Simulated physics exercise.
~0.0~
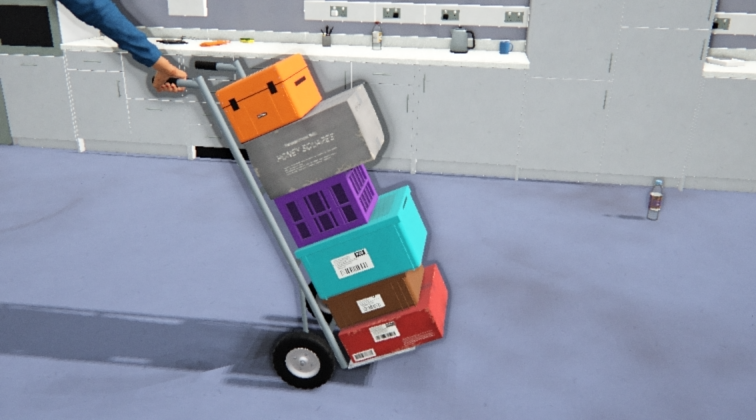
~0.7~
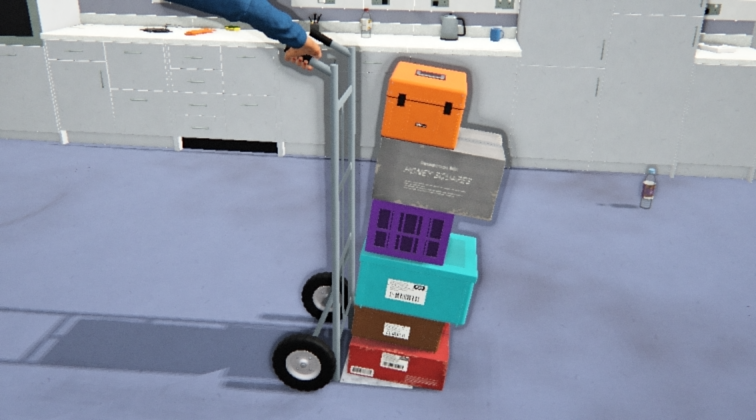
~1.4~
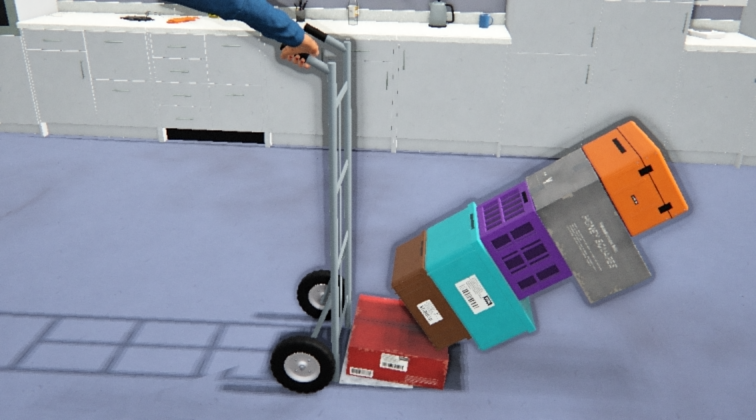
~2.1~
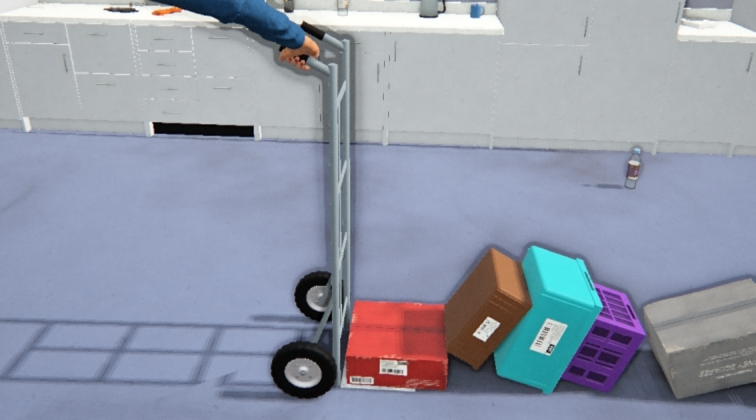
A grey sack truck, gripped by a blue-sleeved arm at upper left, leans back on a bluish floor before pale kitchen cabinets, seen from the side. It carries a red parcel at the bottom, then a brown tote, turquoise tote, purple crate, grey box and orange toolbox. The hand swings the truck upright, and everything above the red parcel topples to the right in a slanting column. The red parcel stays on the plate, while the brown and turquoise totes and purple crate end tilted beside it. The grey box lies at the right edge, with the orange toolbox out of view.
